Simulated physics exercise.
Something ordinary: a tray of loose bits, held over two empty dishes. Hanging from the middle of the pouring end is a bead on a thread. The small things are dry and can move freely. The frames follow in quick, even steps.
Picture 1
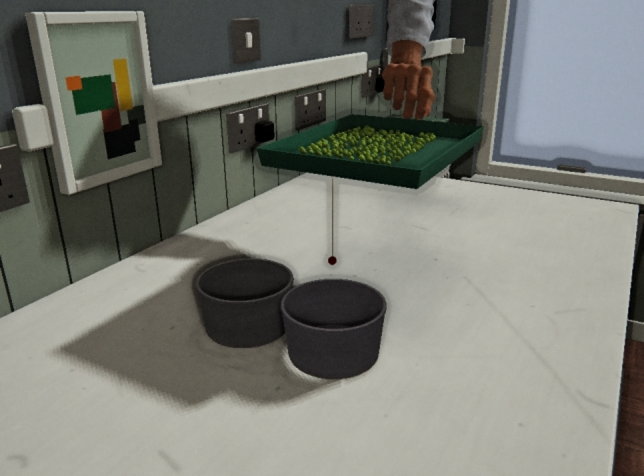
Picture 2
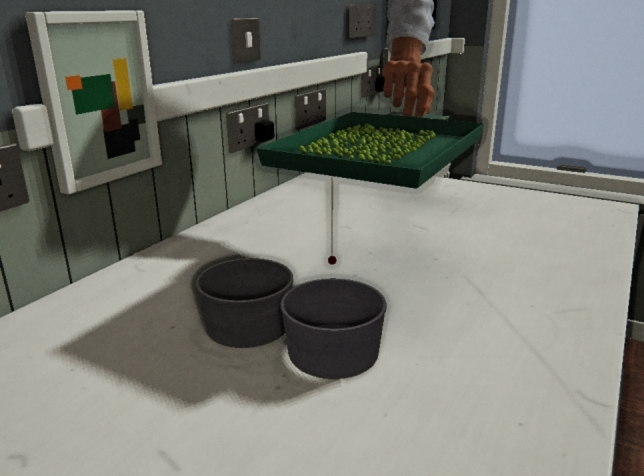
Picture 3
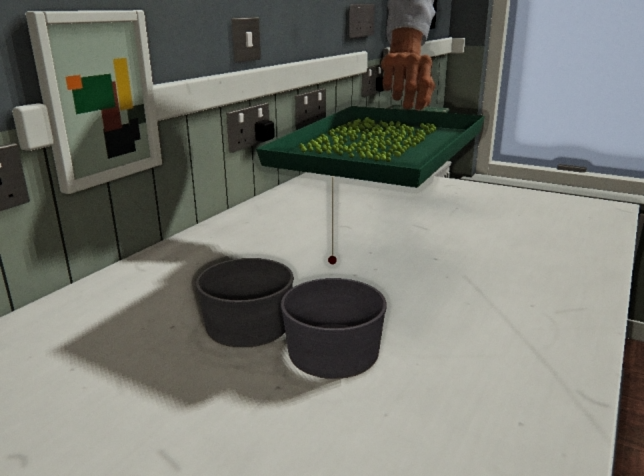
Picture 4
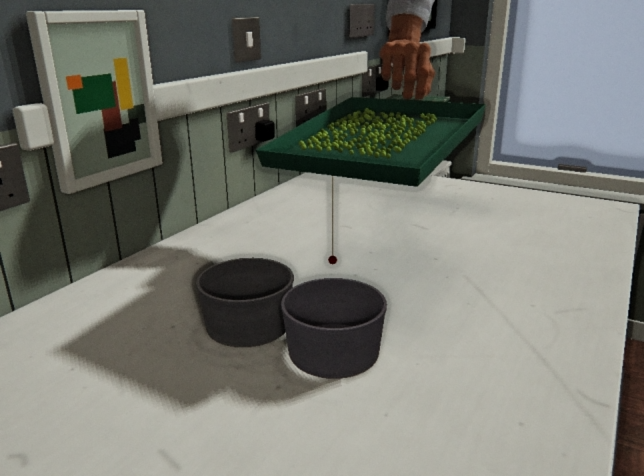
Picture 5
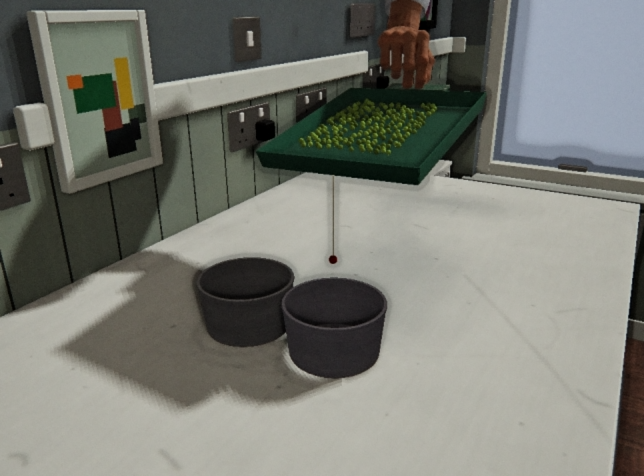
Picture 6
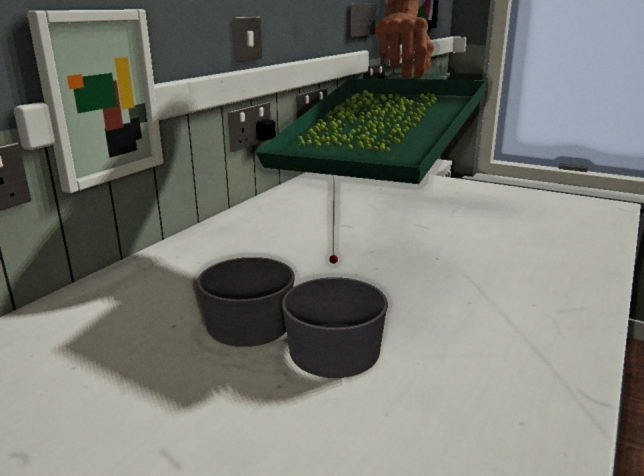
A hand slowly raised the far side of a green tray of dried peas, tilting it slightly toward two dark dishes on a pale table, while a bead on a thread hung nearly still.
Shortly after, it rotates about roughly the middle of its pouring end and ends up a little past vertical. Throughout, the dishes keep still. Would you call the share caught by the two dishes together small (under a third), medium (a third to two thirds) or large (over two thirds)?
Large.
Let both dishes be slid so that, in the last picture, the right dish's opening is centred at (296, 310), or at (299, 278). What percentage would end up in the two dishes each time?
Trial 1 about 20 %, trial 2 about 90 %.
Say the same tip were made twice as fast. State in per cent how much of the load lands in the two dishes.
That comes out at roughly 90 per cent.
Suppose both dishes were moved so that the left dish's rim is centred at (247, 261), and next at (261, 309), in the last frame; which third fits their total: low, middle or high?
Two tries, in turn: Over two thirds and under a third.
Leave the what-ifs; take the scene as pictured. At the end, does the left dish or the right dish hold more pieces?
Simple - that is the left-placed one.
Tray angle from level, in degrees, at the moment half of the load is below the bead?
105°.
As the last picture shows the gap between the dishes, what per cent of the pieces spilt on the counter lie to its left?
Near 20 in a hundred.
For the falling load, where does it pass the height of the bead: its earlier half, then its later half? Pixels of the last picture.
For the early half I get (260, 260), and for the late half (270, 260).
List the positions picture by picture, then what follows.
Corners of the pouring end at (261, 148) and (418, 169), level; middle of the load at (368, 143), dried peas; left dish at (217, 318); right dish at (308, 347); bead on its thread at (332, 261), in the first picture.
Corners of the pouring end at (261, 148) and (418, 168), level; middle of the load at (368, 141), in the second picture.
Corners of the pouring end at (261, 148) and (418, 168), tipped barely, lowest at the left corner; middle of the load at (369, 137), in the third picture.
Corners of the pouring end at (260, 149) and (418, 167), tipped a little, lowest at the left corner; middle of the load at (369, 130), in the fourth picture.
Corners of the pouring end at (260, 150) and (417, 166), tipped a little, lowest at the left corner; middle of the load at (368, 124), in the fifth picture.
Corners of the pouring end at (260, 151) and (417, 165), tipped a little, lowest at the left corner; middle of the load at (367, 118); left dish at (218, 317); right dish at (309, 346), in the sixth picture.
Soon, tray tipped steeply; nearly all on the tray; a stray few in the left dish; a stray few in the air.
A while on, tray tipped right over; most on the tray; a small part in the left dish; about a quarter in the air.
Towards the end, tray tipped past a quarter turn; a small part in the right dish; most in the left dish; a small part outside both.
Finally, tray tipped past a quarter turn; a small part in the right dish; most in the left dish; a small part outside both.
